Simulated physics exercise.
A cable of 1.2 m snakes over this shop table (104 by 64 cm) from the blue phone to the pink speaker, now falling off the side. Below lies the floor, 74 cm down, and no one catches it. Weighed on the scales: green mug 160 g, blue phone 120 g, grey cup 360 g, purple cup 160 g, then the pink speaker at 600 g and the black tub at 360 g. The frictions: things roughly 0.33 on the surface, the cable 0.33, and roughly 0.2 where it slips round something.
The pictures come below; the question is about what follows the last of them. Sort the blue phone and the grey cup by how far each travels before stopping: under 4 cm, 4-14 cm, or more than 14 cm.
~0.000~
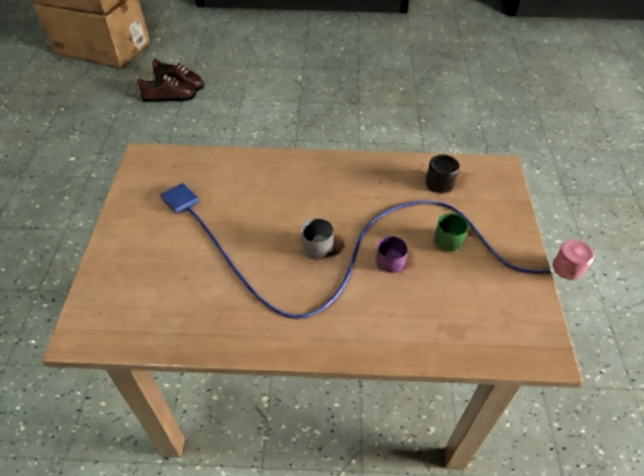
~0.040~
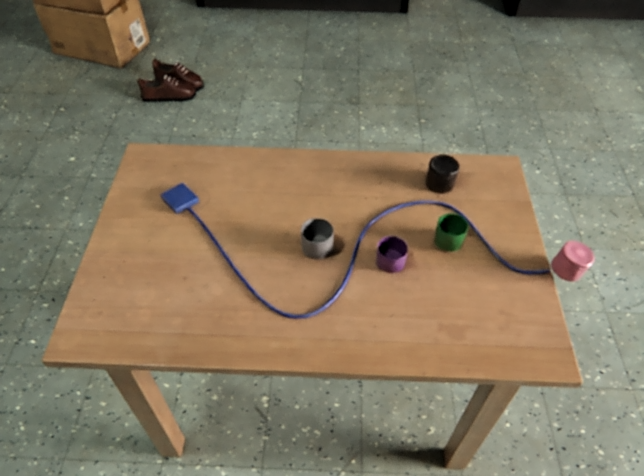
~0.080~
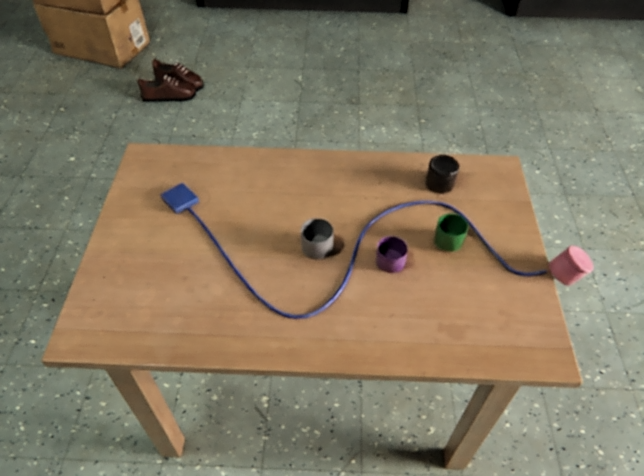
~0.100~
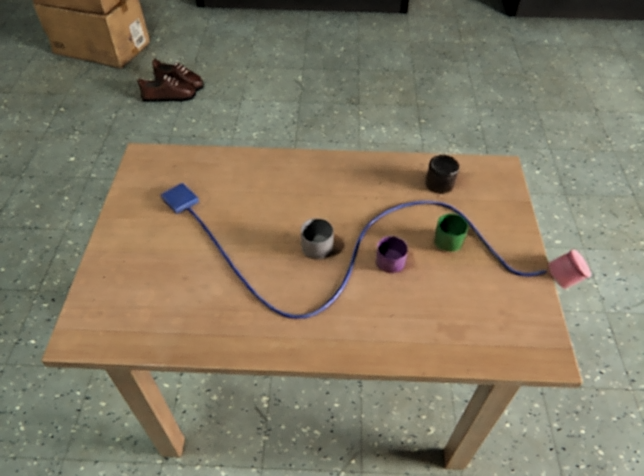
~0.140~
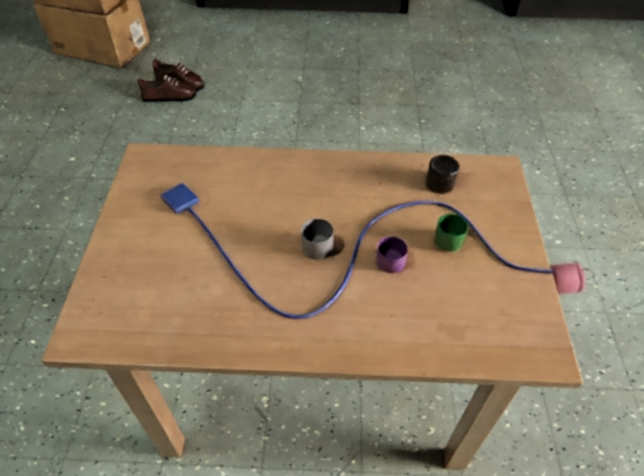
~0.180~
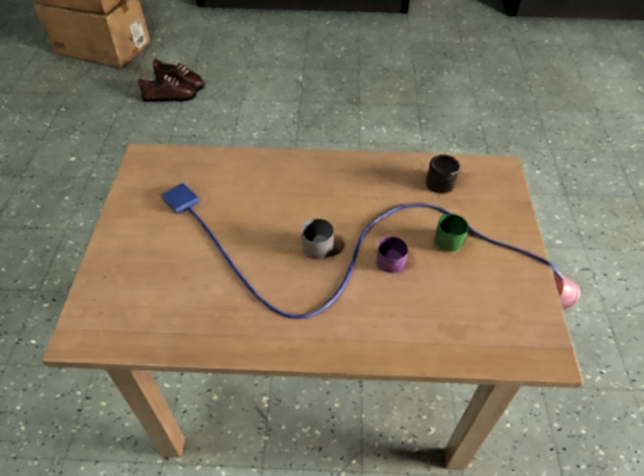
Blue phone: More than 14 cm, grey cup: 4-14 cm.
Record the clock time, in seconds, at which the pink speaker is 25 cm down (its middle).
Time: 0.28 s.
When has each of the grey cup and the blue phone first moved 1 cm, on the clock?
On the clock, grey cup 0.40 s and blue phone 0.36 s.
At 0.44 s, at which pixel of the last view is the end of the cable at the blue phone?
Around (253, 227).
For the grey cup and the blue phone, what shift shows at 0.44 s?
Approx. shifts - grey cup: 4 cm; blue phone: 15 cm.
By 0.4 s, the cable's tail end at (253, 227); blue phone 16 cm off its start, grey cup 4 cm off its start, green mug 7 cm off its start.
By 0.7 s, the cable's tail end at (384, 293); blue phone 58 cm off its start, grey cup 7 cm off its start, green mug 15 cm off its start.
By 0.9 s, the cable's tail end at (443, 346); blue phone 73 cm off its start at (463, 341), grey cup 7 cm off its start at (327, 209), purple cup 19 cm off its start at (481, 258).
By 1.2 s, the cable's tail end at (445, 347); blue phone 74 cm off its start, grey cup 7 cm off its start, purple cup 19 cm off its start.
By 2.4 s, the cable's tail end at (445, 347); blue phone 74 cm off its start at (465, 342), grey cup 7 cm off its start at (327, 209), purple cup 19 cm off its start at (481, 258), green mug 16 cm off its start at (484, 283).
